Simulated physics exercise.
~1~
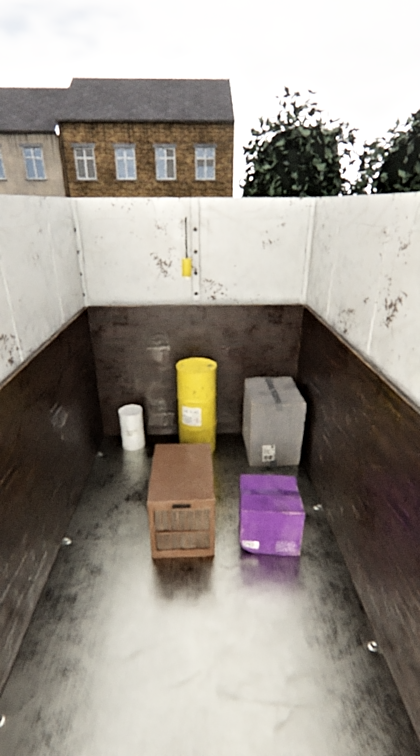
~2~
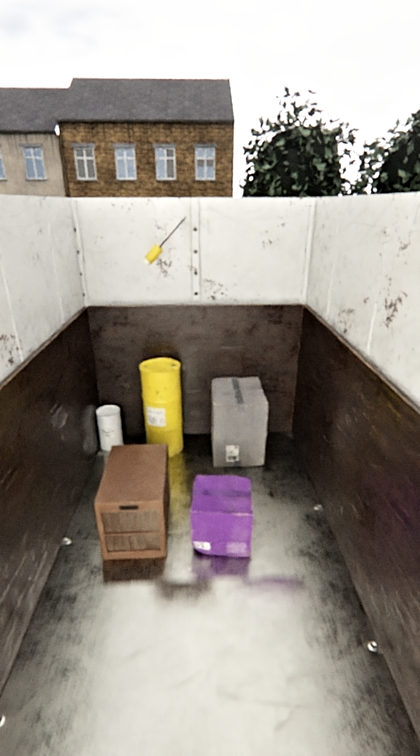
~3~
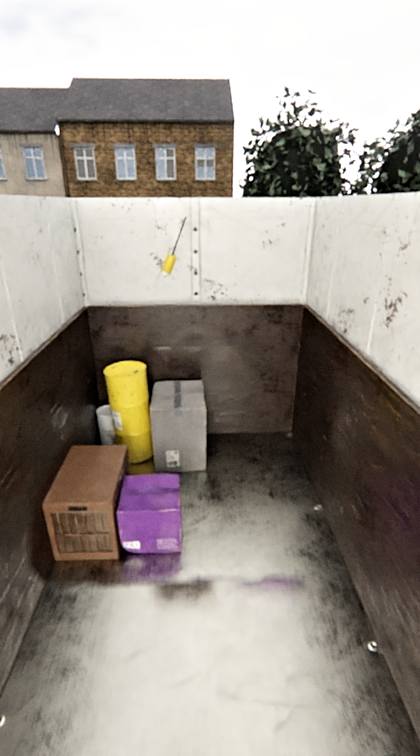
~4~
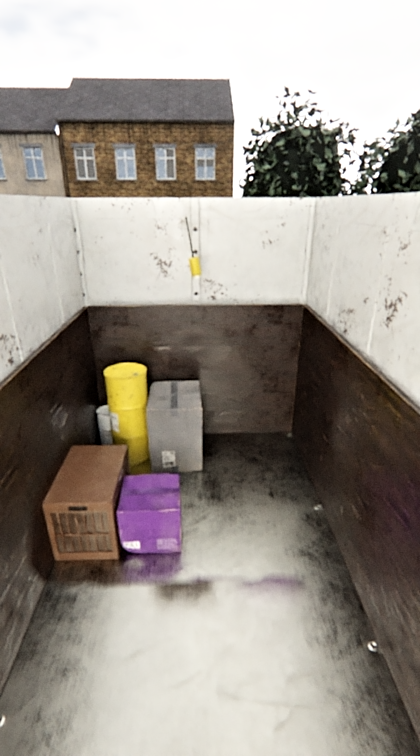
Yellow drum, white canister, brown chest, grey box and purple box sliding left across a load bay, ending upright and bunched together.
